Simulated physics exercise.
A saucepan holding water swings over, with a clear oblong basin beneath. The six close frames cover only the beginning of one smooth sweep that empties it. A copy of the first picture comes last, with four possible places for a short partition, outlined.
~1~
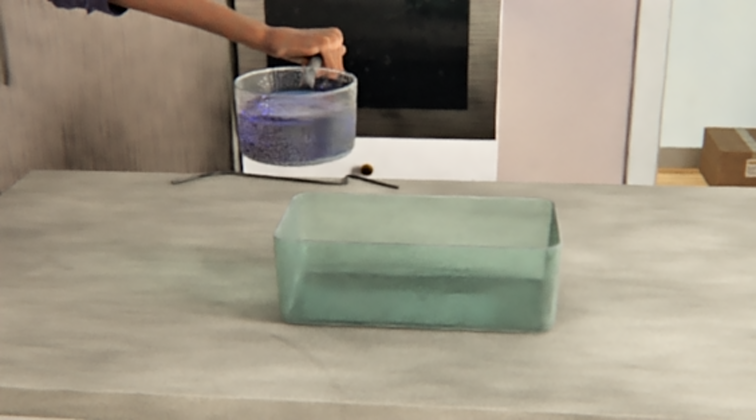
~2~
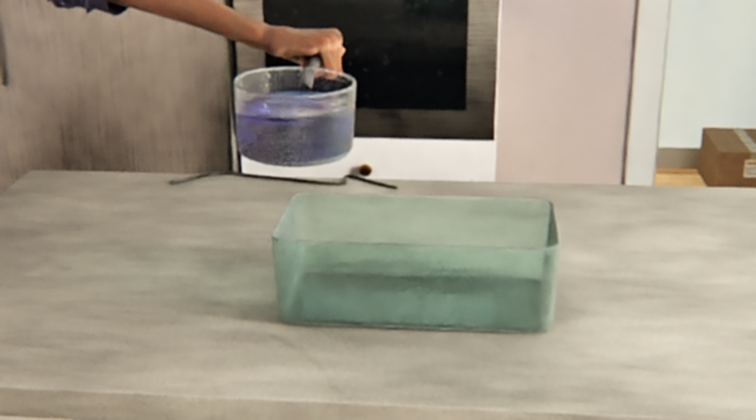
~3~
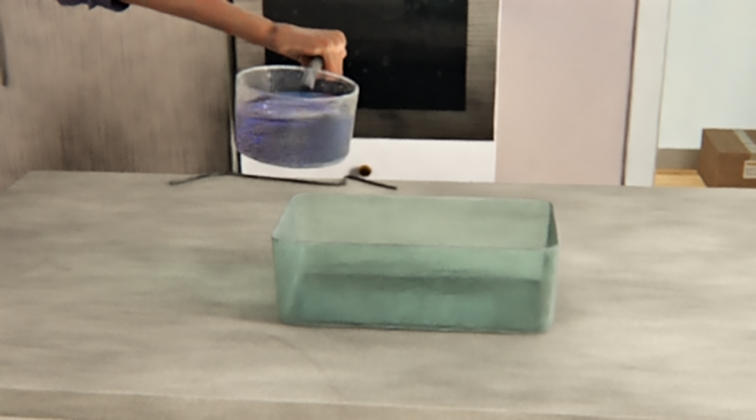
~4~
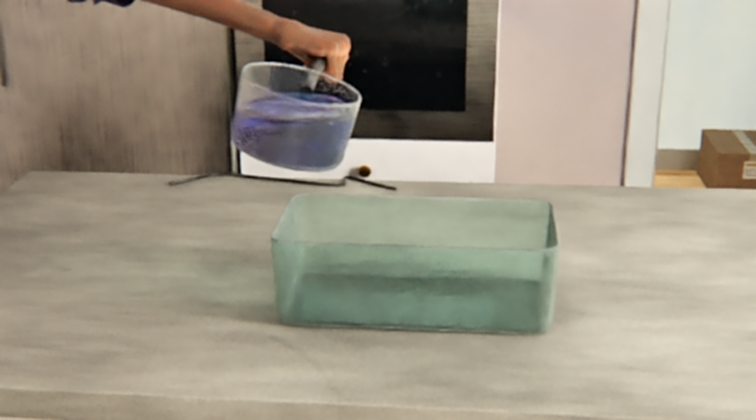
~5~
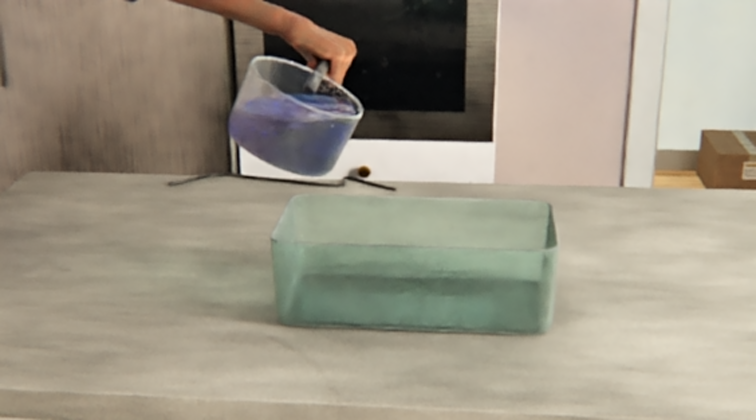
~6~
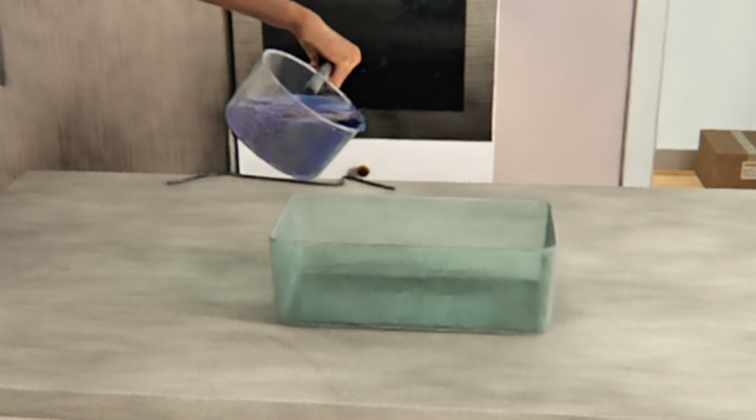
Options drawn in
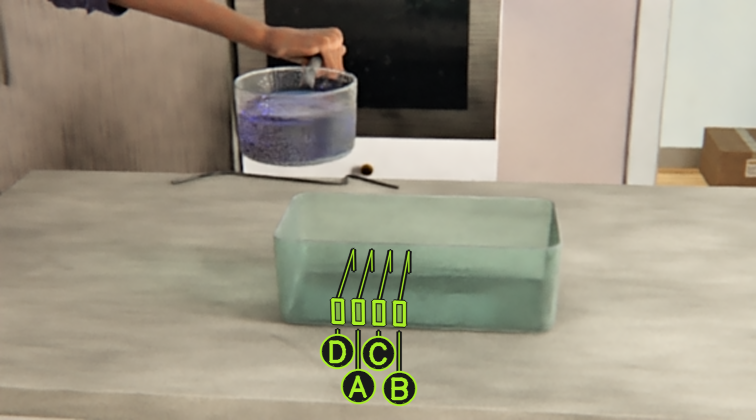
The clip opens on a hand holding a clear, round pan of bluish-purple water above a greenish, clear oblong basin partly filled with liquid on a grey counter. The pan stays nearly level at first, then the hand tilts it steadily to the right until the water reaches the lowered rim.
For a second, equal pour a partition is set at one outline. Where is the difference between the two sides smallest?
Go for B.
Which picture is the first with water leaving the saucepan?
In picture 6.
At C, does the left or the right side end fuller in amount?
More ends on the right.
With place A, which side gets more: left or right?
The right one.
In lime, A at (358, 330); B at (399, 332); C at (378, 331); D at (337, 329).
With A, about 13 % ends left of the wall and 87 % right of it.
With B, about 50 % ends left of the wall and 49 % right of it.
With C, about 27 % ends left of the wall and 73 % right of it.
With D, about 11 % ends left of the wall and 88 % right of it.
